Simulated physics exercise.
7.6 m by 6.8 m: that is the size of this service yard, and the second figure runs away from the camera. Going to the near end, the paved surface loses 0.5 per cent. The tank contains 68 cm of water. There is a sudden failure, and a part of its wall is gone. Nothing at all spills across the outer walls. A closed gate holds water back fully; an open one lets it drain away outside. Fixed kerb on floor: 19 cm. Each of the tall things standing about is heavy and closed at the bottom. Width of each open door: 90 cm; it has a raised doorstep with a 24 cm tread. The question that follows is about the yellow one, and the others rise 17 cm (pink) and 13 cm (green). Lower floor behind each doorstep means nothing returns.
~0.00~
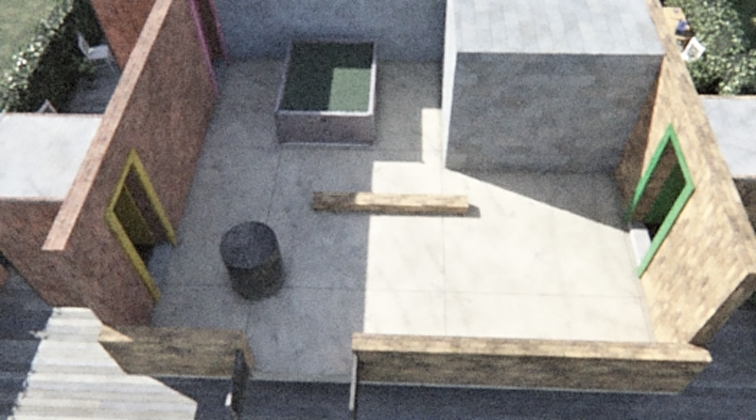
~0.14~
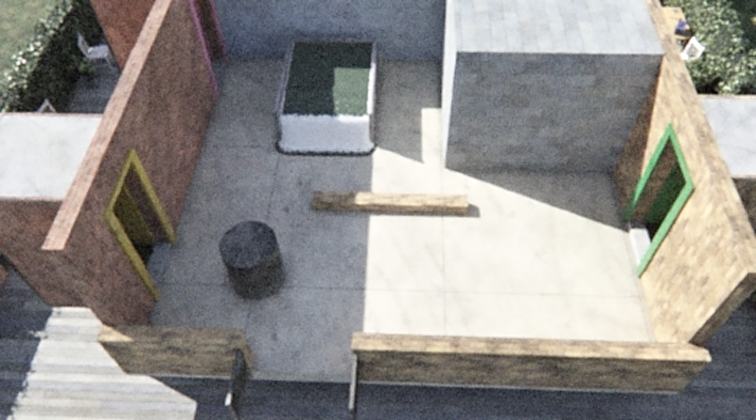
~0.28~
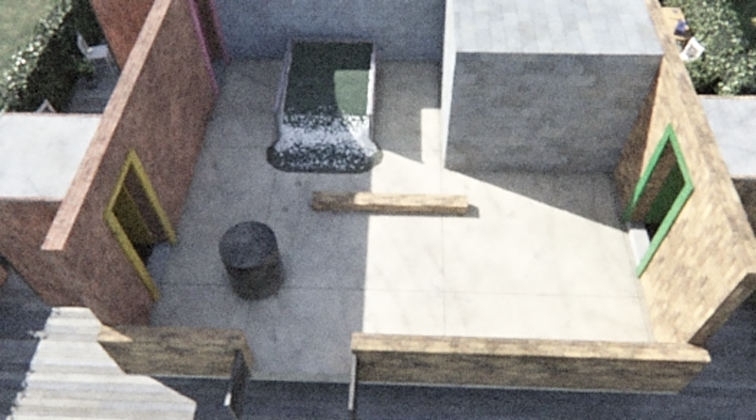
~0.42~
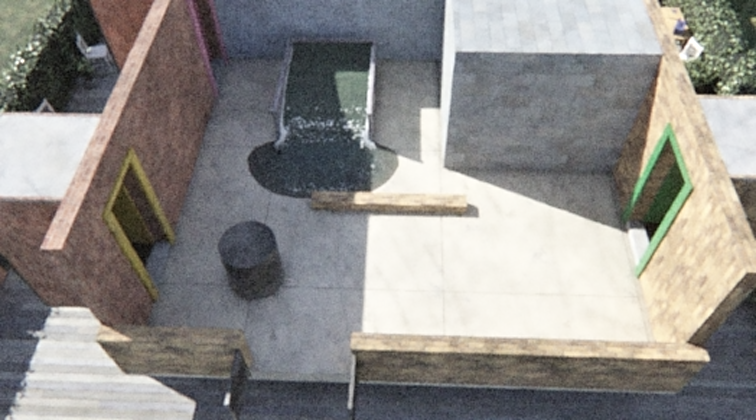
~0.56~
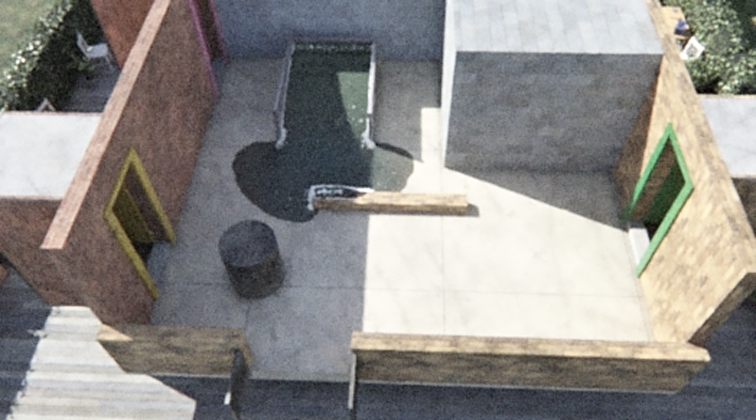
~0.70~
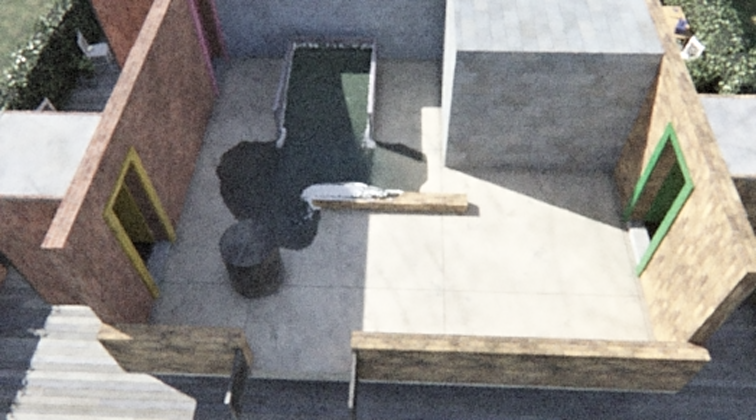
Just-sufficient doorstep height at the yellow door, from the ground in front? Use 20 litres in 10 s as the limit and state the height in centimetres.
At least 22 cm or so.
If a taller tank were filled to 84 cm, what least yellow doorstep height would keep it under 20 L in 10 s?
You'd need a step of close to 28 cm.
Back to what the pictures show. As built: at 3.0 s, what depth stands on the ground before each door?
Pink door 0 cm, yellow door 23 cm, green door 3 cm.
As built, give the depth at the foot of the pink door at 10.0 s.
Depth: Near 2.5 cm.
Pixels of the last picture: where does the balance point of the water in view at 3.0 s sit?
(334, 200) or so.
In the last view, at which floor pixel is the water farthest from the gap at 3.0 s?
Pixel: About (630, 243).
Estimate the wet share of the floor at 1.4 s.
Approximately 30 % of it.
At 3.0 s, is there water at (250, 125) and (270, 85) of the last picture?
I'd call the first spared by the flood and the second spared by the flood.
After 1.4 s water covers 30 % of the floor, deepest (41 cm) near (330, 193); it has not reached the yellow door.
After 3.0 s water covers 65 % of the floor, deepest (34 cm) near (141, 349); 23 cm at the yellow door, 76 litres in over its 11 cm doorstep.
After 10.0 s water covers 95 % of the floor, deepest (12 cm) near (514, 189); 6 cm at the yellow door, 125 litres in over its 11 cm doorstep.
At the yellow door as built, the water arrived by 1.5 s and peaked near 26 cm at 2.4 s.
Run again over the same 10 s with other heights there, 43 litres in over 18.5 cm, 10 litres over 25 cm. The limit of 20 litres is kept from about 22 cm up.
